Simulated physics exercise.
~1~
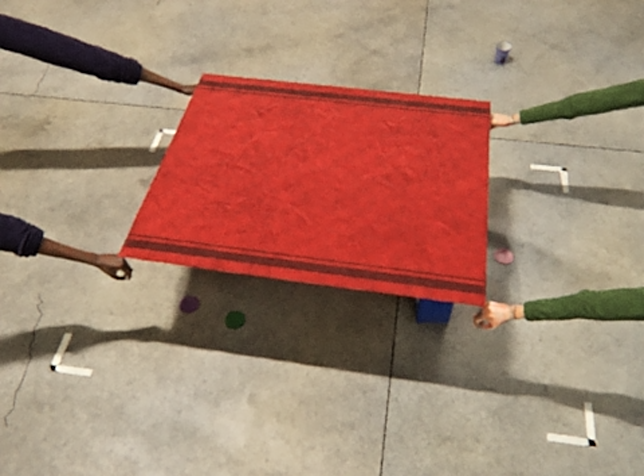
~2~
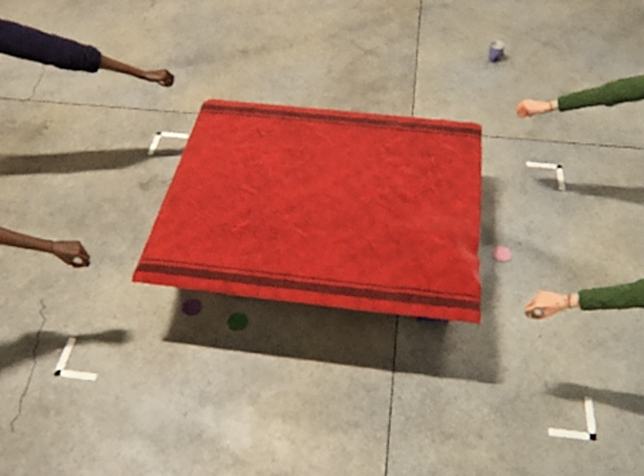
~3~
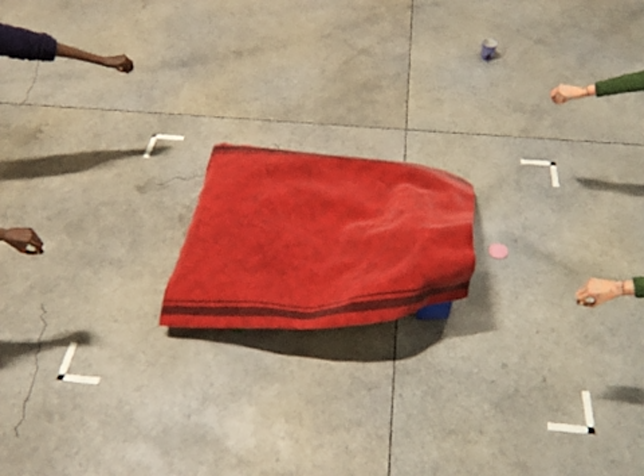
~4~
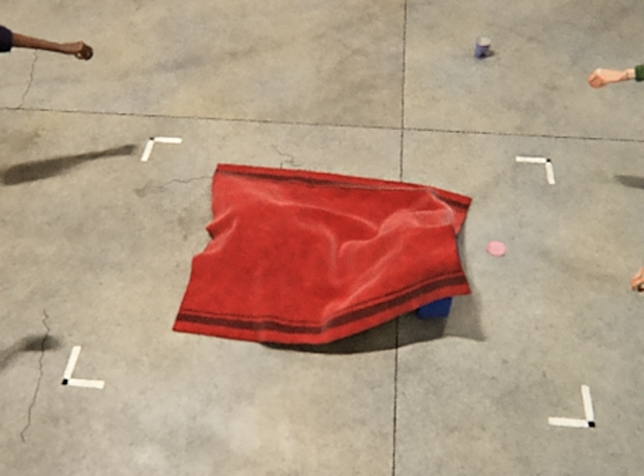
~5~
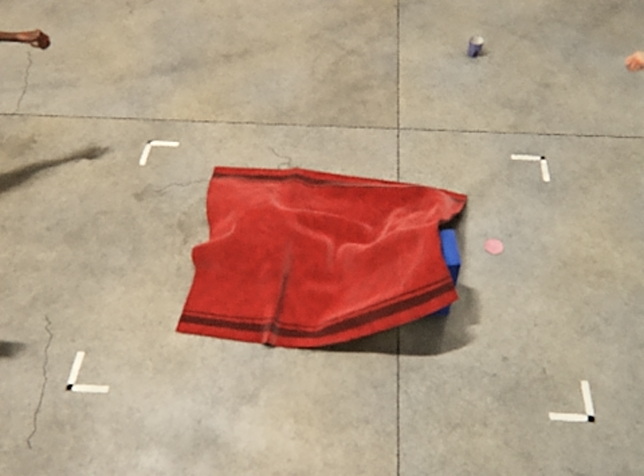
On a warehouse floor, four hands releasing a red blanket that drops over discs and a blue carton, leaving a pink disc uncovered.
